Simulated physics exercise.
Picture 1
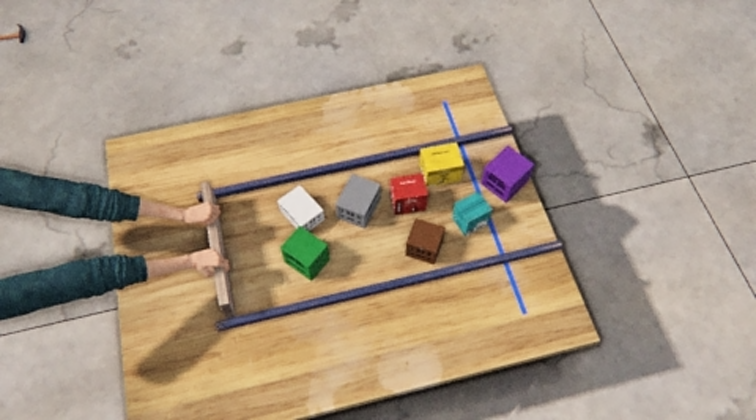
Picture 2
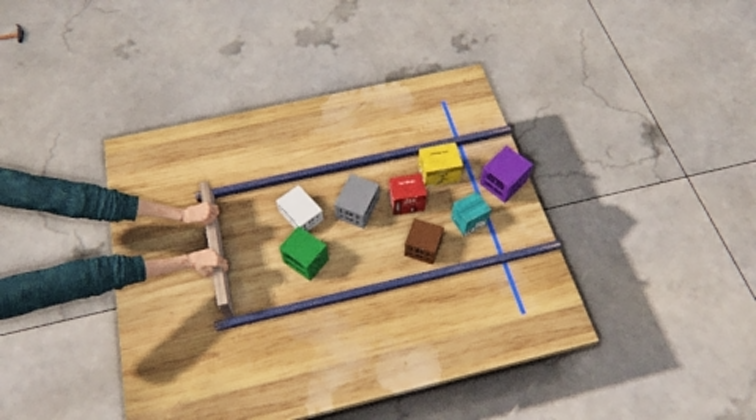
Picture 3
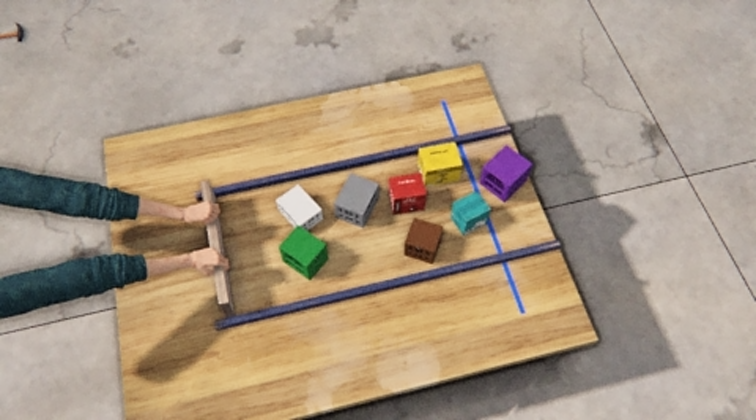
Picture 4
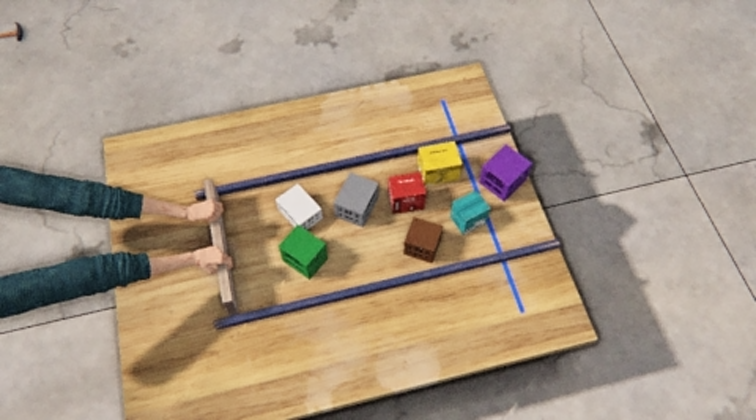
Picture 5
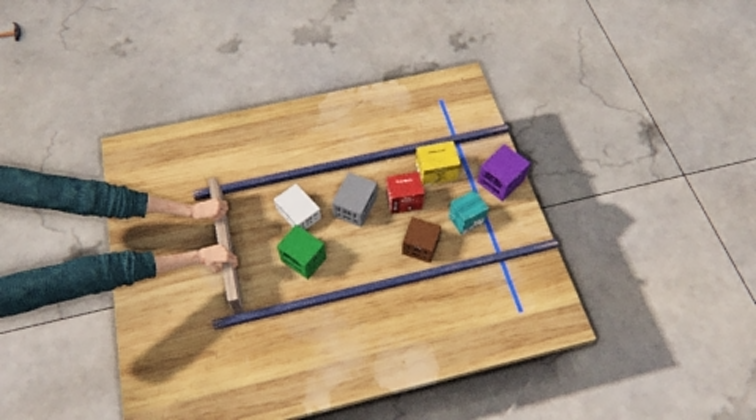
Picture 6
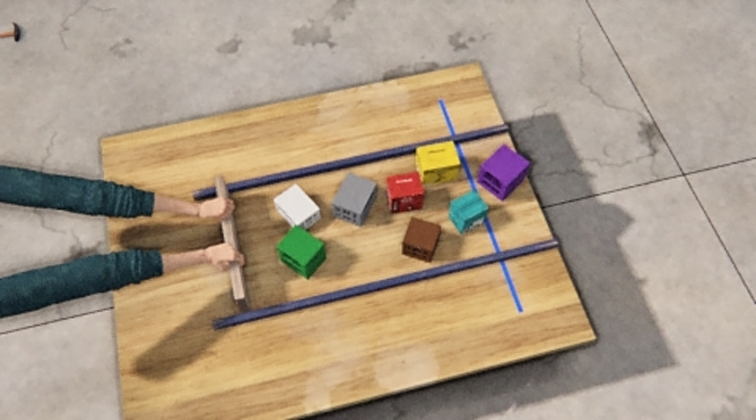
Two hands gripped a wooden plank between two dark rails on a board and slid it slightly to the right, while the colourful boxes scattered around the blue line stayed where they were.
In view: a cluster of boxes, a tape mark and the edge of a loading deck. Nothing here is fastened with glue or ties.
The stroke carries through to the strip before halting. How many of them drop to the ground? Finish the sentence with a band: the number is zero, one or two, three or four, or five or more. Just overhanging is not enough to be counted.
The number is three or four.
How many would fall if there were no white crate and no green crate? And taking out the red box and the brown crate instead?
1, then 2.
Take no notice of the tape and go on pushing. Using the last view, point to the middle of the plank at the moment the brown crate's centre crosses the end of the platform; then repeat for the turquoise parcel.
Around (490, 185), then around (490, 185).
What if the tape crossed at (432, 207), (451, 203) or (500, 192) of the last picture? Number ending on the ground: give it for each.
The counts come to 1, then 1, then 6.
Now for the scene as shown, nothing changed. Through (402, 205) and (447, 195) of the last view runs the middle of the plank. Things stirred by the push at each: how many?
At the first place 8, at the second 8.
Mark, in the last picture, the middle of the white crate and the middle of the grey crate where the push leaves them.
Around (484, 172) and around (509, 158).
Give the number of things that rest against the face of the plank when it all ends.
2 touch it.
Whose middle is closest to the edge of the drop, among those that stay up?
It's the turquoise parcel.
A little later, none off yet; purple crate at rest near (503, 173); turquoise parcel at rest near (468, 212); yellow box at rest near (437, 164).
Next, none off yet; purple crate at rest near (503, 173); turquoise parcel at rest near (468, 212); yellow box at rest near (438, 163).
Later still, none off yet; purple crate shifted about its own width near (535, 168); turquoise parcel shifted about its own width near (504, 198); yellow box shifted well along near (494, 149).
When it is over, the number that fall off is three or four; down, red box, yellow box and purple crate.
